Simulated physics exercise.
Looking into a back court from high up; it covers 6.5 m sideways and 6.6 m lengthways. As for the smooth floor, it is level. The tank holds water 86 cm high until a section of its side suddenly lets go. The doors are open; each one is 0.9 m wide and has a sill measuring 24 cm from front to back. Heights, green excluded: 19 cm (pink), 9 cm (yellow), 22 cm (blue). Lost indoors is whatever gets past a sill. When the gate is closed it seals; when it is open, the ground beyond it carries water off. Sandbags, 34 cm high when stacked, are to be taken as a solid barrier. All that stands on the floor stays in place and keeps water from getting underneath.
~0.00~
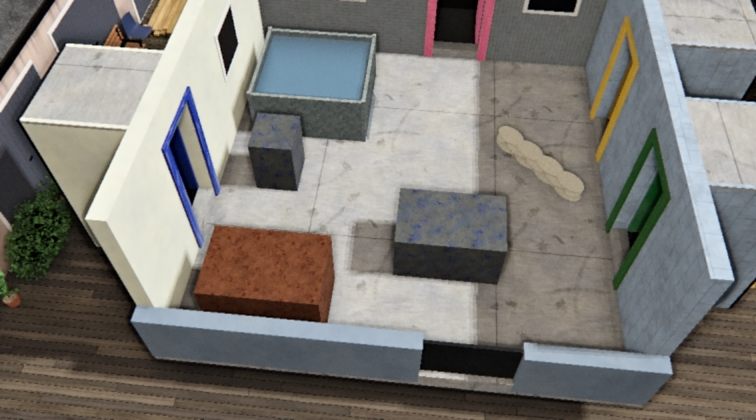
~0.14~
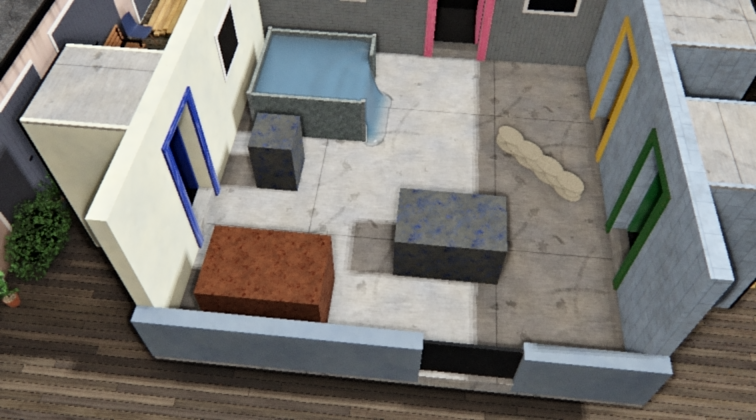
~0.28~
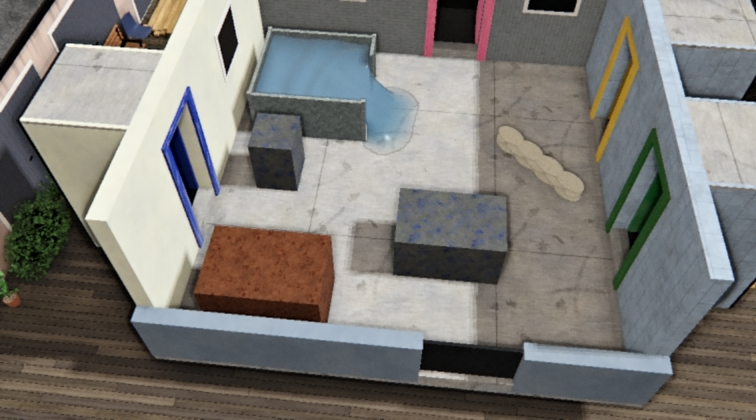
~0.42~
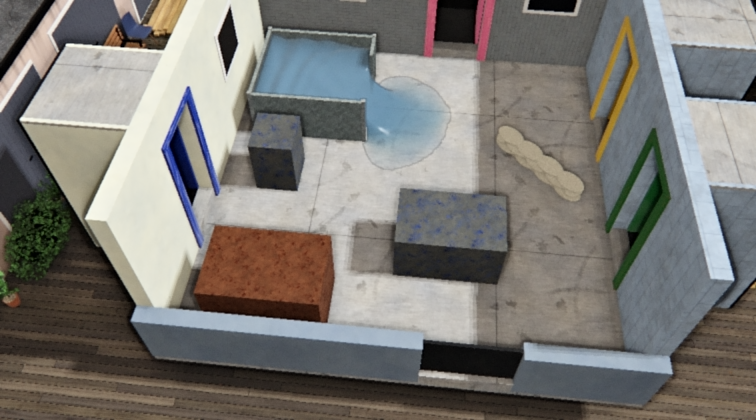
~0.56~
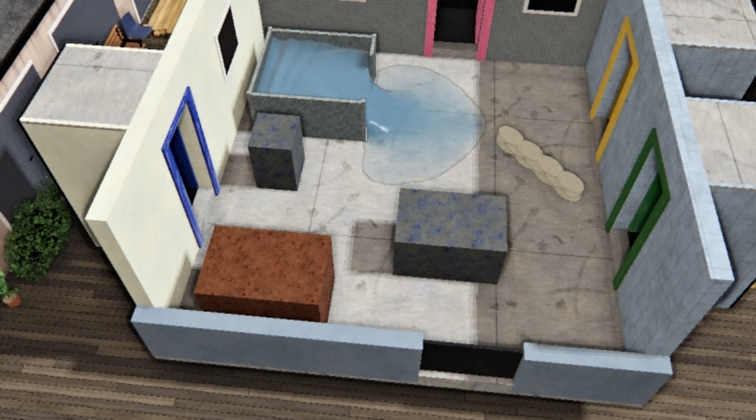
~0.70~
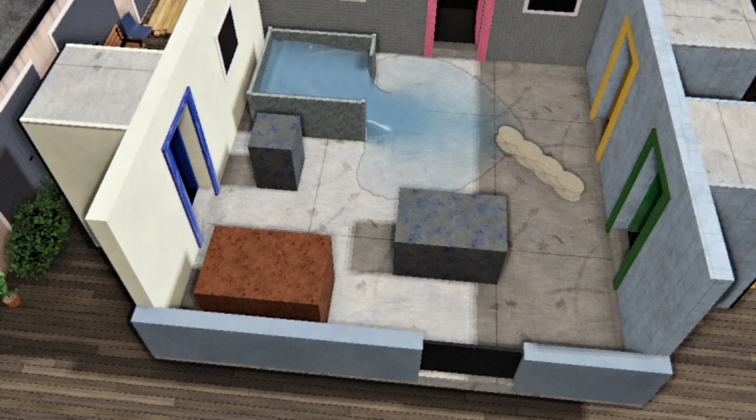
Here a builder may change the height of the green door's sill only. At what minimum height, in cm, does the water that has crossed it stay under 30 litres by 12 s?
From about 22 cm.
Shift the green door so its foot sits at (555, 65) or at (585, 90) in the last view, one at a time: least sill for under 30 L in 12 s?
In turn: Roughly 25 cm, roughly 27 cm.
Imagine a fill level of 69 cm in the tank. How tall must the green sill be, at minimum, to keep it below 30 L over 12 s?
Roughly 18 centimetres would do it.
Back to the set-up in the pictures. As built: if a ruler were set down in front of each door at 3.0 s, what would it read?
Depths in cm - green: 25, pink: 5, yellow: 20, blue: 0.
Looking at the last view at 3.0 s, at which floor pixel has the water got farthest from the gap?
Around pixel (629, 380).
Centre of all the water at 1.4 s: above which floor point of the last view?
About (384, 117).
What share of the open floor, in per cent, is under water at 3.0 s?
Some 50 per cent of it.
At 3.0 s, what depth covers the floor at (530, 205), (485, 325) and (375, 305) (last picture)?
Some 14, 0 and 0 cm.
After 1.4 s water covers 40 % of the floor, deepest (40 cm) near (378, 126); it has not reached the green door.
After 3.0 s water covers 50 % of the floor, deepest (36 cm) near (629, 380); 25 cm at the green door, 47 litres in over its 17 cm sill.
After 12.0 s water covers 95 % of the floor, deepest (13 cm) near (252, 89); 8 cm at the green door, 75 litres in over its 17 cm sill.
At the green door as built, the water arrived by 1.6 s and peaked near 26 cm at 2.6 s.
With a sill of 18.5 cm, 60 litres would have come in within the 12 s; with 25.5 cm, 15 litres. So under 30 litres takes about 22 cm.
